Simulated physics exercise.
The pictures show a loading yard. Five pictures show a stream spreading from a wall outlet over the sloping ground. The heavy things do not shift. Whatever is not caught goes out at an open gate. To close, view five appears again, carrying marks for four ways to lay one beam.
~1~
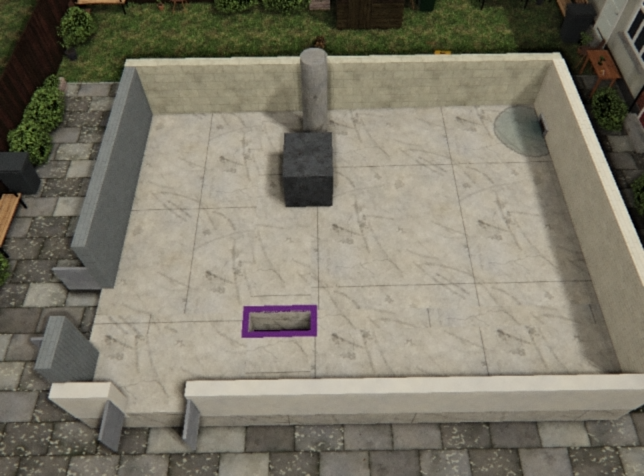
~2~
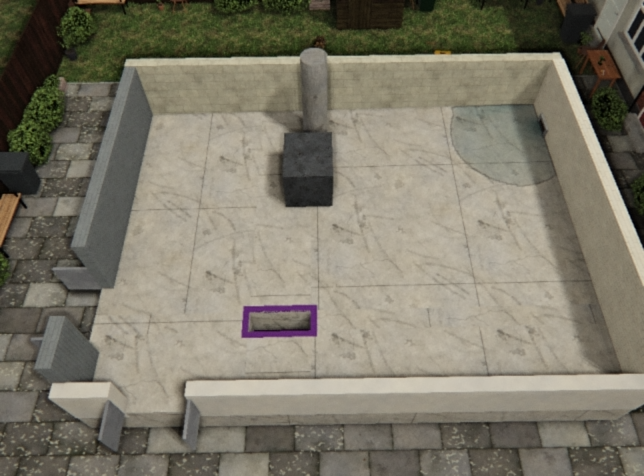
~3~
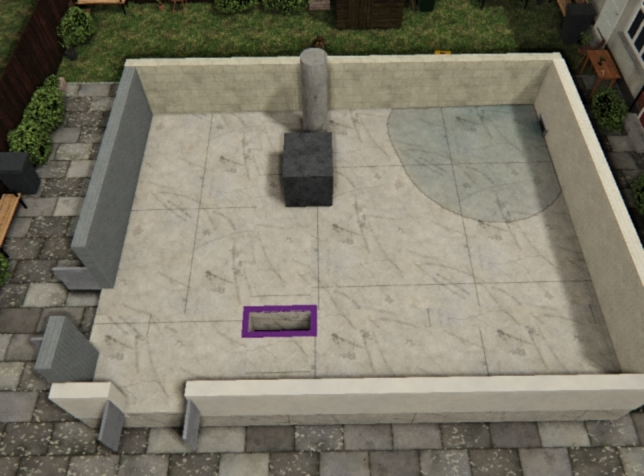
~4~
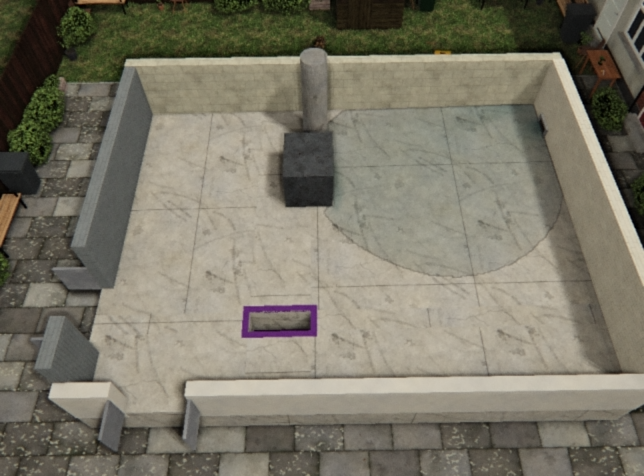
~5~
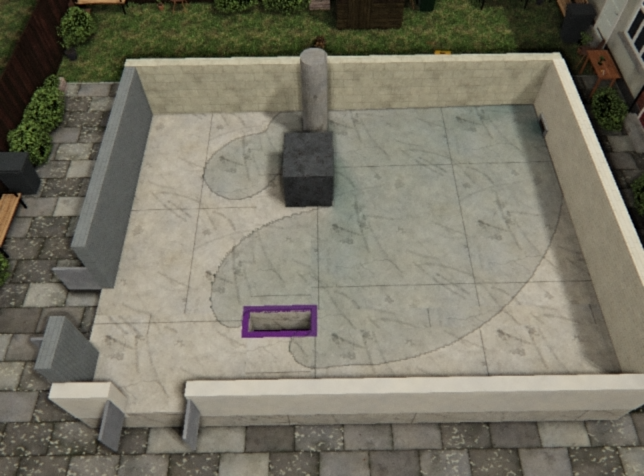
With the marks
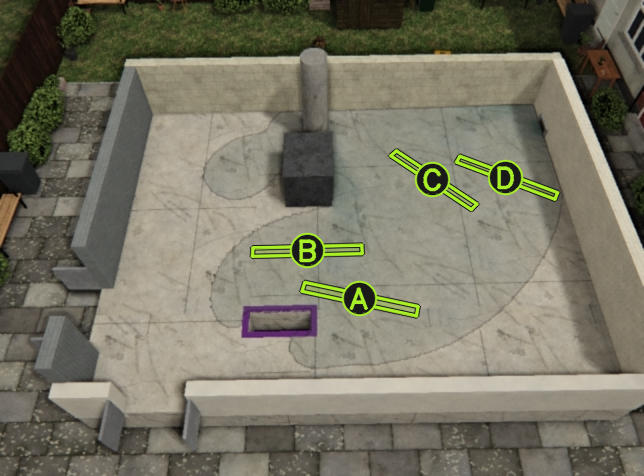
A thin sheet of water spread from the upper right corner of a walled yard across the pale floor, passed around a dark block, and reached the purple-edged drain, wetting about half the ground.
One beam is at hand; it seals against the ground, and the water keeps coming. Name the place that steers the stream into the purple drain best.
Best: D.
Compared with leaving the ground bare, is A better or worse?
It is worse.
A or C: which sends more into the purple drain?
Here it is position C.
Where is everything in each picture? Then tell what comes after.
The first picture shows outfall at (543, 126); purple drain at (280, 321); open gate at (163, 399); open gate at (107, 319); front seen at (502, 135), 2 % of the ground wet; purple drain still dry.
The second picture shows front seen at (478, 170), 7 % of the ground wet; purple drain still dry.
The third picture shows front seen at (393, 122), 16 % of the ground wet; purple drain still dry.
The fourth picture shows front seen at (335, 214), 32 % of the ground wet; purple drain still dry.
The fifth picture shows front seen at (218, 302), 54 % of the ground wet; purple drain taking water.
On the marked copy, A from (303, 286) to (417, 311); B from (252, 252) to (362, 249); C from (393, 153) to (474, 206); D from (458, 159) to (556, 195).
With A, about 5 % of the stream goes into the purple drain, about 95 % out by the gates.
With B, about 11 % of the stream goes into the purple drain, about 89 % out by the gates.
With C, about 13 % of the stream goes into the purple drain, about 87 % out by the gates.
With D, about 23 % of the stream goes into the purple drain, about 77 % out by the gates.
